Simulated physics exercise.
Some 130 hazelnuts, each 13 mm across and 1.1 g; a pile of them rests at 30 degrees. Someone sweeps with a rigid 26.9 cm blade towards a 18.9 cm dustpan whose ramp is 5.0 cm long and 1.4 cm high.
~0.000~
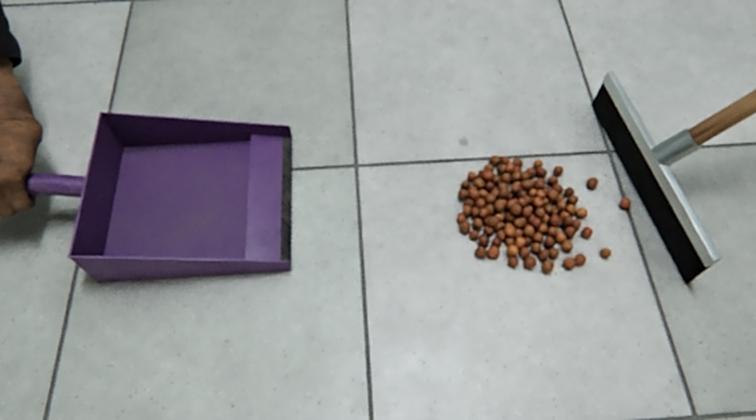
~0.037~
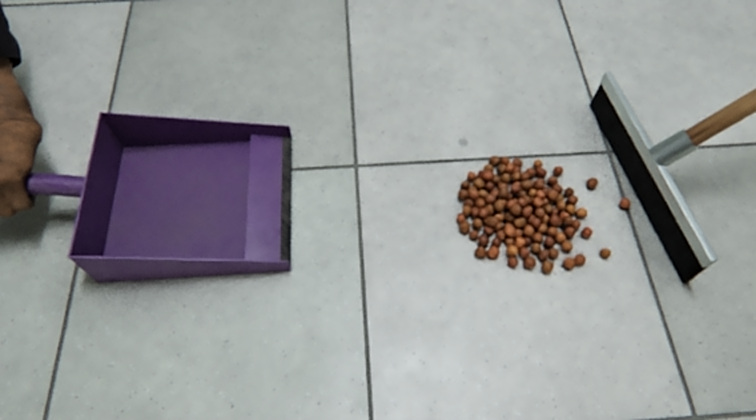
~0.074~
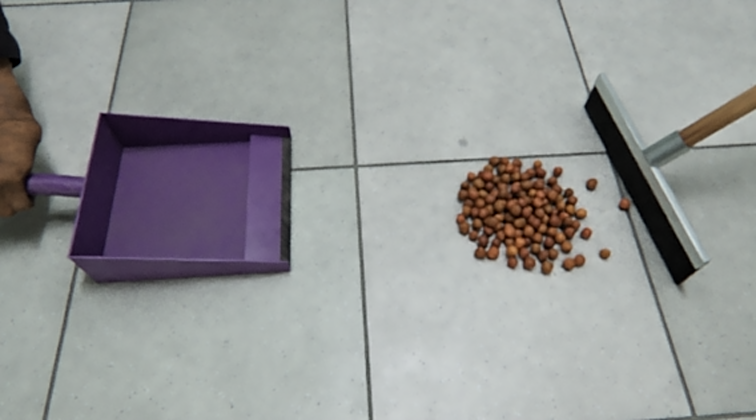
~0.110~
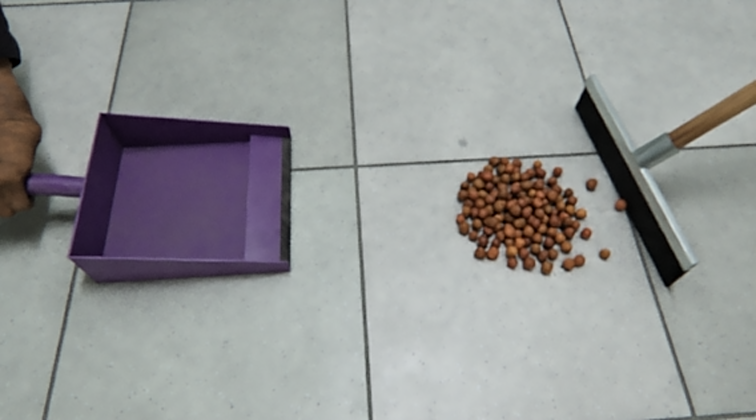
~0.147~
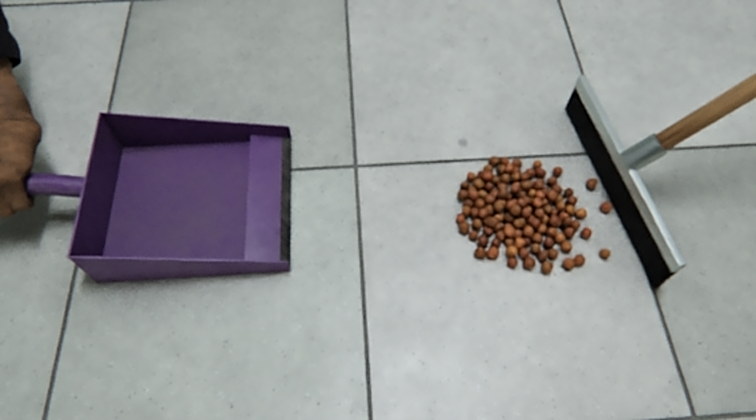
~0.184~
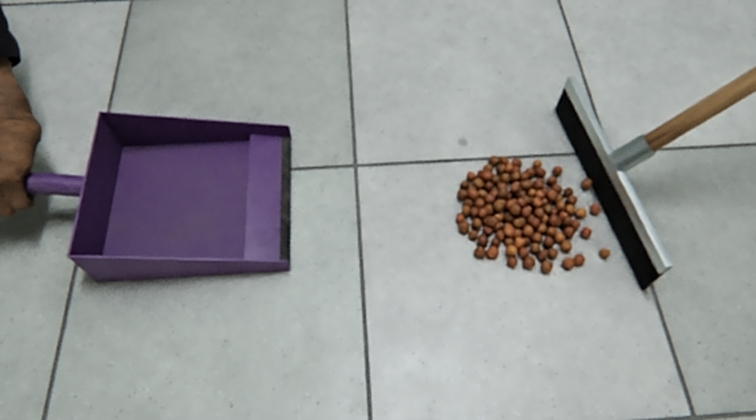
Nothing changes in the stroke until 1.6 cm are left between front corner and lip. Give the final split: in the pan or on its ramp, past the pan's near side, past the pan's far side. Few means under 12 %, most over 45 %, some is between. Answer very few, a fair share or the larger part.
Pan: A fair share, near side: A fair share, far side: Very few.
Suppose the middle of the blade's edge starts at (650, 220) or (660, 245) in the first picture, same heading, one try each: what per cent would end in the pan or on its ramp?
About 25 and 20 per cent.
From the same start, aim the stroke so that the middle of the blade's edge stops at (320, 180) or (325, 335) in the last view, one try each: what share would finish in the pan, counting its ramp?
About 15 and 10 per cent.
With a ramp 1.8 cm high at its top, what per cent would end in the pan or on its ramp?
Then about 25 per cent.
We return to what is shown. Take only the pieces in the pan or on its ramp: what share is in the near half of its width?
Roughly 70 per cent.
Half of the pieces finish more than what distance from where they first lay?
Some 28 cm.
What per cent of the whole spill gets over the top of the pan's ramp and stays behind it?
Some 5 per cent.
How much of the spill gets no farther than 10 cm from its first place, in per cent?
Roughly 0 per cent.
Then, at 0.62 s, middle of the blade 22 cm from the lip; 0 % over the lip, far side 0 %, near side 25 %.
Then, at 0.90 s, middle of the blade 11 cm from the lip; 0 % over the lip, far side 0 %, near side 30 %.
After 1.29 s, middle of the blade 4 cm from the lip; 30 % over the lip, far side 0 %, near side 35 %.
At rest (1.9 s), pan 25 %, near side 35 %, far side 0 %, in front of the lip or behind the blade 40 %.
